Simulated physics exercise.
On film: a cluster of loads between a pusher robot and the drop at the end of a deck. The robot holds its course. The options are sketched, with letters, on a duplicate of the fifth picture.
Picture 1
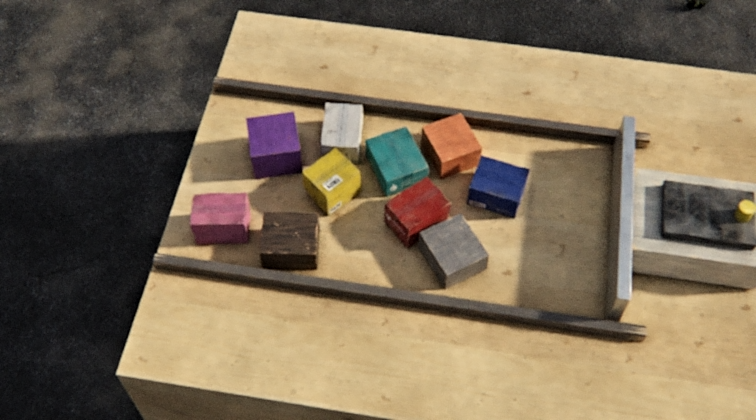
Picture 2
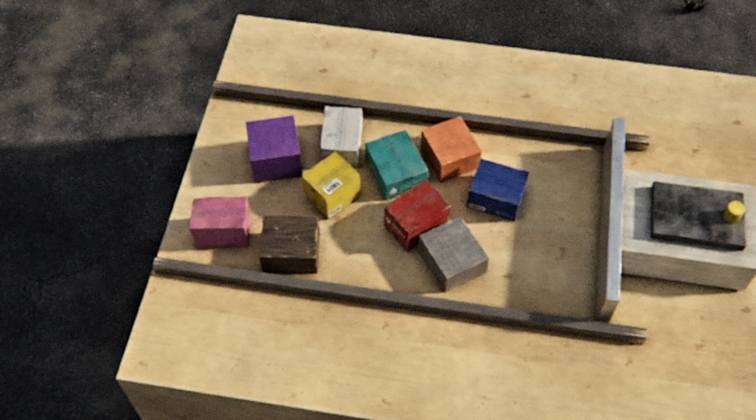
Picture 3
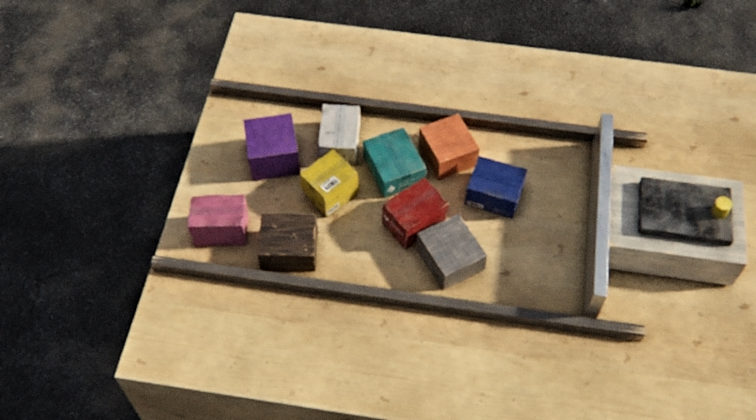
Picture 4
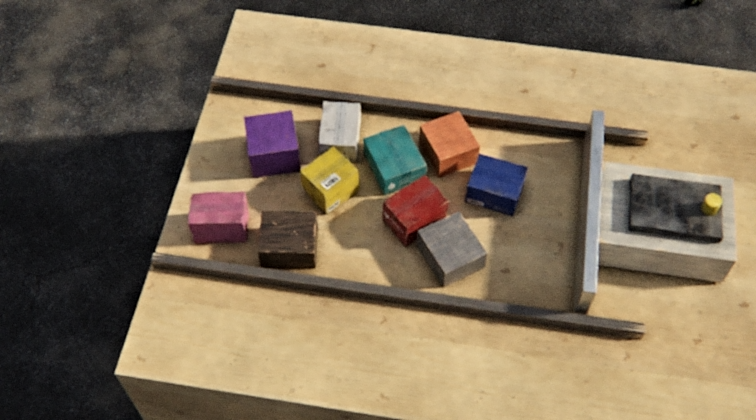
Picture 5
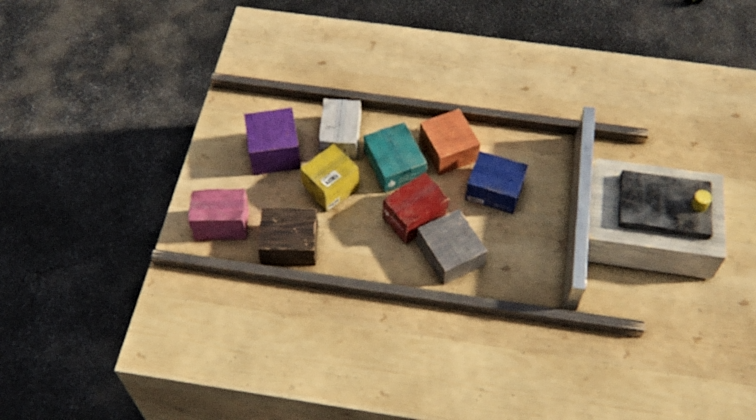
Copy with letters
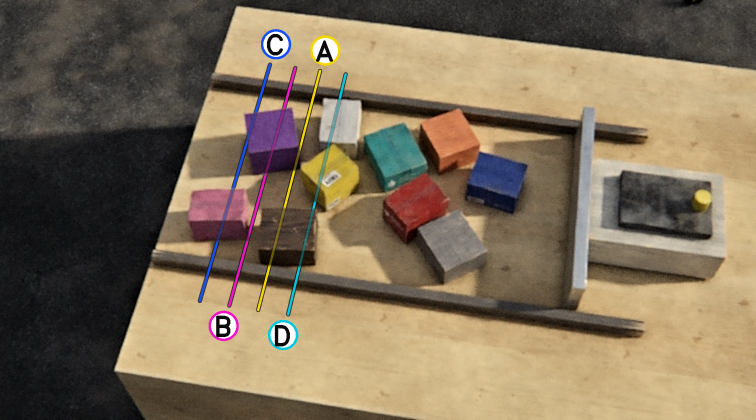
On a wooden deck between two dark rails, a pusher robot with a wide upright plate slides slowly left toward a cluster of coloured boxes, which stay in place as the gap to the nearest blue box narrows.
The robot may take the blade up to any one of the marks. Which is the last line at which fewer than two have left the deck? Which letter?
Line D.
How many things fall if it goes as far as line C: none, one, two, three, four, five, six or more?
In all, six or more.
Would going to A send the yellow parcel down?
No.
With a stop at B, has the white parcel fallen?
Yes.
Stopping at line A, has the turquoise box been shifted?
Yes.
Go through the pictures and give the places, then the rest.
In the first picture, grey crate (453, 251); black crate (290, 241); white parcel (342, 134).
In the second picture, robot (691, 213); red box (417, 216).
In the third picture, robot (678, 209); orange crate (448, 147).
In the fourth picture, robot (668, 206); yellow parcel (330, 181).
In the fifth picture, robot (659, 202); blue box (497, 182); grey crate (451, 247); black crate (289, 237).
On the marked copy, A at (292, 181); B at (265, 177); C at (238, 173); D at (319, 185).
With D. Early on, robot (560, 189); grey crate (435, 246); red box (407, 210).
Further on, robot (465, 176); purple crate (249, 142); white parcel (294, 112).
At the end, robot (393, 166); pink box over the edge; purple crate (197, 139); one fallen.
As for the rest, A drops three; B drops four; C drops seven.
